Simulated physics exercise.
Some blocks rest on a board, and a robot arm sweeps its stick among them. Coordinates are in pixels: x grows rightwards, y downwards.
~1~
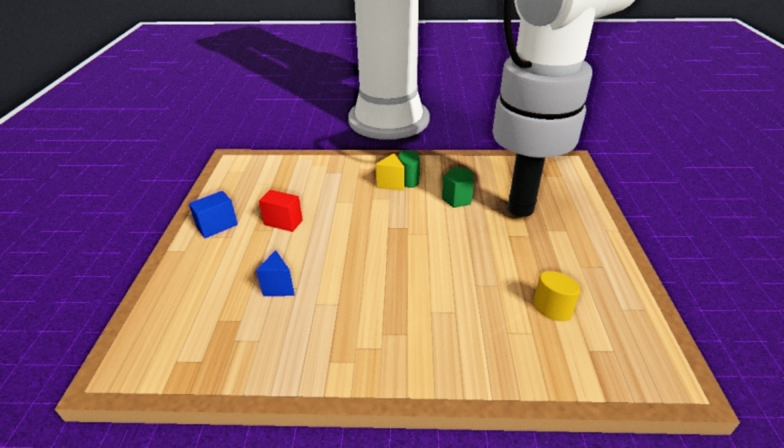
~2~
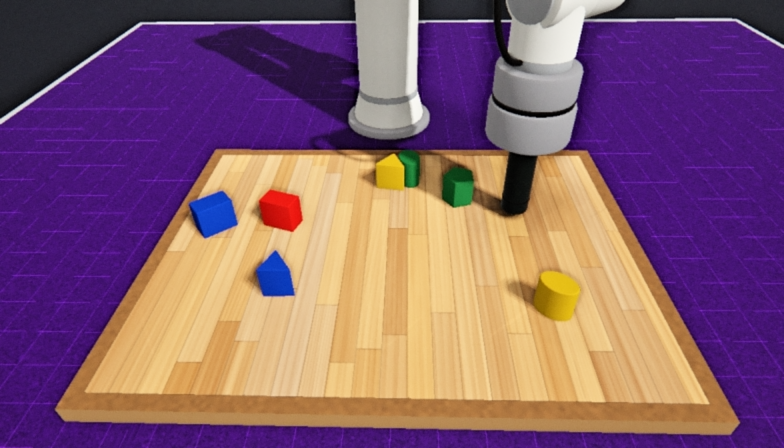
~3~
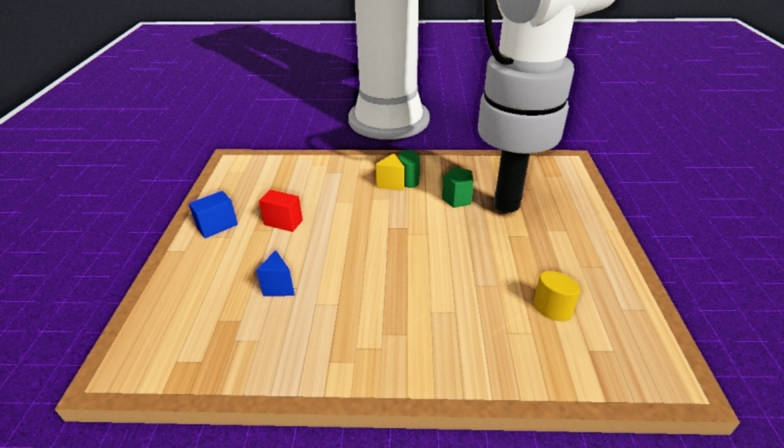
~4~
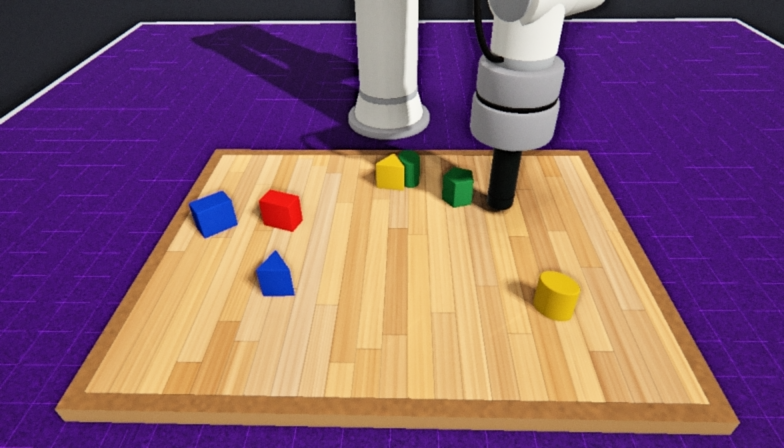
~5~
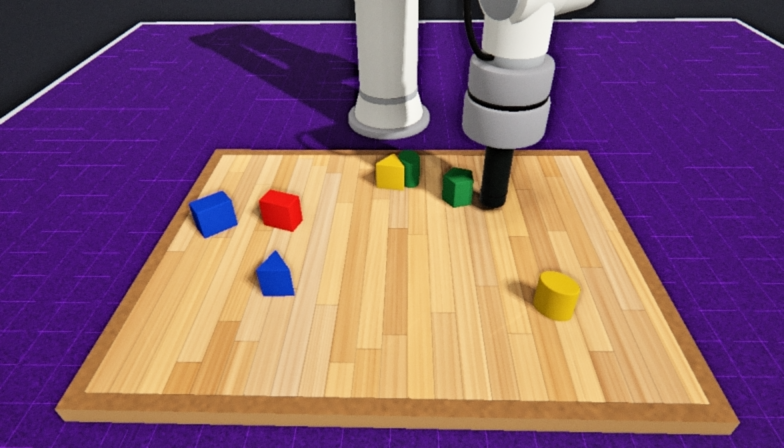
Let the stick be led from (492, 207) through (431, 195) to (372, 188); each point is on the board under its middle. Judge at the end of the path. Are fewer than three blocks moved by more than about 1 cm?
No, it doesn't check out.
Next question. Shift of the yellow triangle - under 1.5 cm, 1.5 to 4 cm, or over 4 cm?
It falls in the over 4 cm band.
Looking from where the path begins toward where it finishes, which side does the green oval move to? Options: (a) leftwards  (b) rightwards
b - rightwards.
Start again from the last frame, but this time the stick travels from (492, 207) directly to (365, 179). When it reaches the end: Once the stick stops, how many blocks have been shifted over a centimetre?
I count three at least.
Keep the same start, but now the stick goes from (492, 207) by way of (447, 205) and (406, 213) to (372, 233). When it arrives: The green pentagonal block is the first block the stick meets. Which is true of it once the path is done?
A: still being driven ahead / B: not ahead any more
The answer is B.
On the path given first. One third of the way, stick (451, 192); green pentagonal block (429, 167), turned 25° clockwise.
Two thirds of the way, stick (411, 186); yellow triangle (370, 159), turned 25° clockwise; green oval (395, 147), turned 90° clockwise; green pentagonal block (391, 160), turned 40° clockwise.
At the end, stick (372, 182); yellow triangle (339, 152), turned 30° clockwise; green oval (393, 146), turned 105° clockwise; green pentagonal block (362, 152), turned 65° clockwise.
